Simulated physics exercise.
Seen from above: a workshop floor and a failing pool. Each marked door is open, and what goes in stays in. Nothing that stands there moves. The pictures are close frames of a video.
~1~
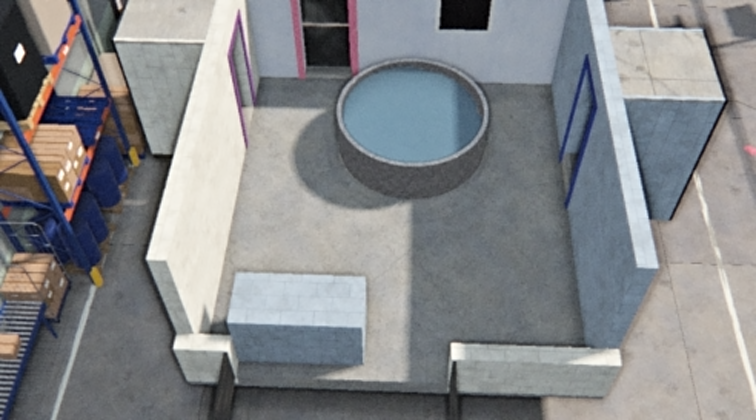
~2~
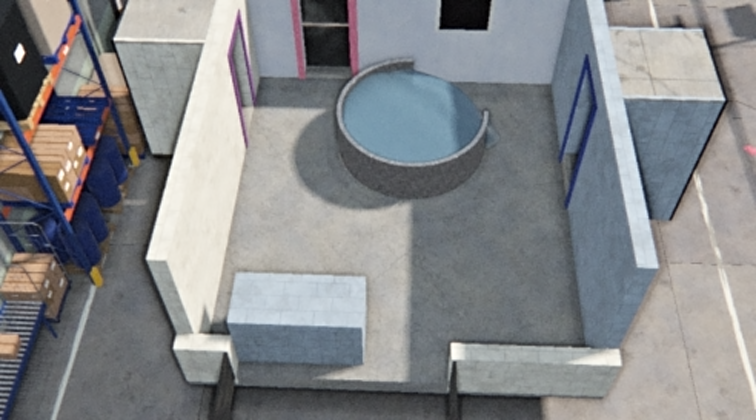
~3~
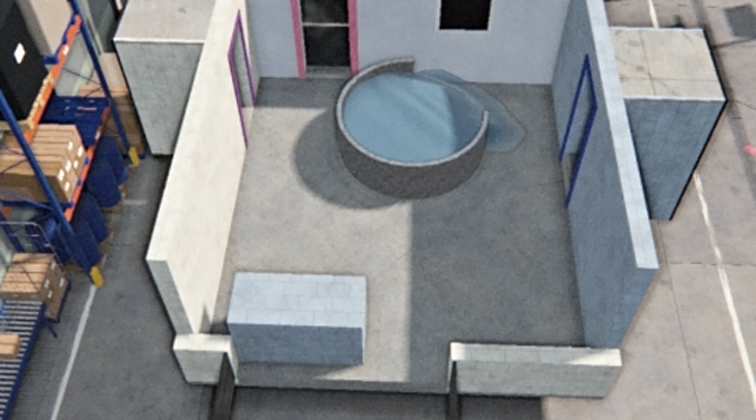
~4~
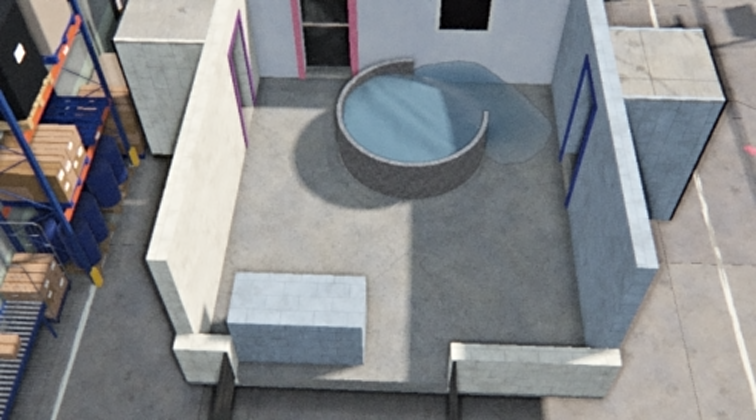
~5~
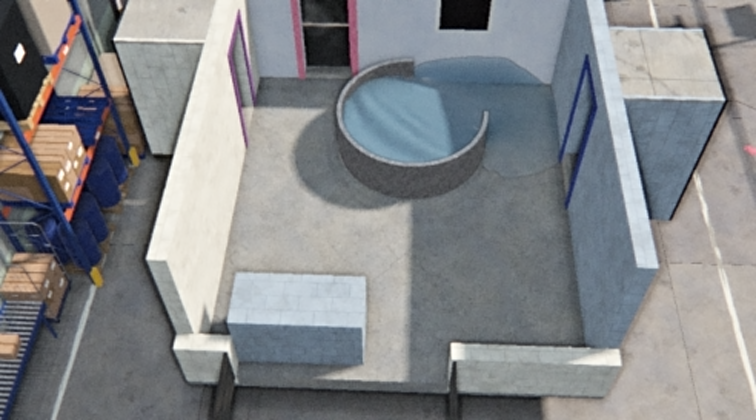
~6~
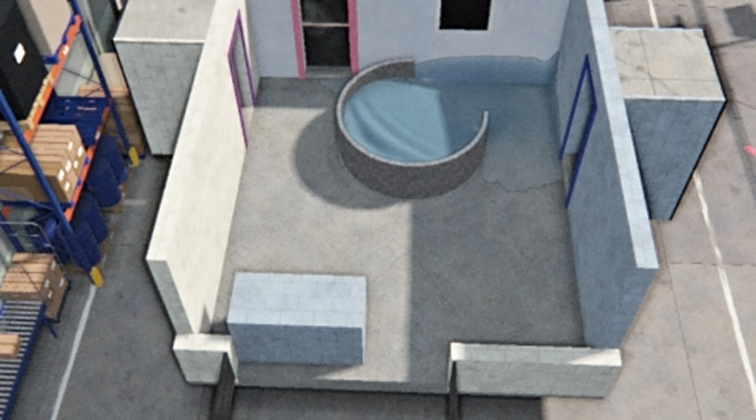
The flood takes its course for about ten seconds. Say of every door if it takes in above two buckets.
One by one: The blue door stays under that; the pink door stays under that; the purple door takes more than that.
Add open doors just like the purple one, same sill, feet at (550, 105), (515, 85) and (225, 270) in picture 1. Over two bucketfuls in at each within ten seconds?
One after the other: Is over, lets more in, stays under.
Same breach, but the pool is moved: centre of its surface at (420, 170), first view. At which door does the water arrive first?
First comes the door marked blue.
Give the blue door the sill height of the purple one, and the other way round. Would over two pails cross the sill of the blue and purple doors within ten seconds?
The blue one takes more; the purple one lets less in.
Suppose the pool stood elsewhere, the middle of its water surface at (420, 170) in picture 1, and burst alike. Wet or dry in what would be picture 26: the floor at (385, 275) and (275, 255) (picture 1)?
As listed: Free of water, no water.
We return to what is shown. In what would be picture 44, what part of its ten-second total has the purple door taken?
Close to 85 %.
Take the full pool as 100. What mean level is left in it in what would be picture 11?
About 56 per cent.
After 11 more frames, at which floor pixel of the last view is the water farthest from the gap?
At about (575, 307).
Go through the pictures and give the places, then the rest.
The first picture shows the round pool at (412, 113) is whole and still.
In the second picture, water pours out on the round pool's far side and has run to (489, 146).
In the third picture, water pours out on the round pool's far side and has run to (516, 142).
In the fourth picture, the front is at (546, 133), out from the gap on the round pool's far side.
In the fifth picture, water pours out on the round pool's far side and has run to (352, 81).
In the sixth picture, the front is at (323, 80), out from the gap on the round pool's far side.
A moment on, water covers 20 % of the floor; the blue door wet at the sill, nothing in, the pink door wet at the sill, nothing in, the purple door not reached.
Next, water covers 40 % of the floor; the blue door wet at the sill, nothing in, the pink door wet at the sill, nothing in, the purple door under two buckets in.
Then, water covers 70 % of the floor; the blue door wet at the sill, nothing in, the pink door wet at the sill, nothing in, the purple door over two buckets in.
Later, water covers 95 % of the floor; the blue door wet at the sill, nothing in, the pink door wet at the sill, nothing in, the purple door over two buckets in.
In the end, water covers 95 % of the floor; the blue door wet at the sill, nothing in, the pink door under two buckets in, the purple door over two buckets in.
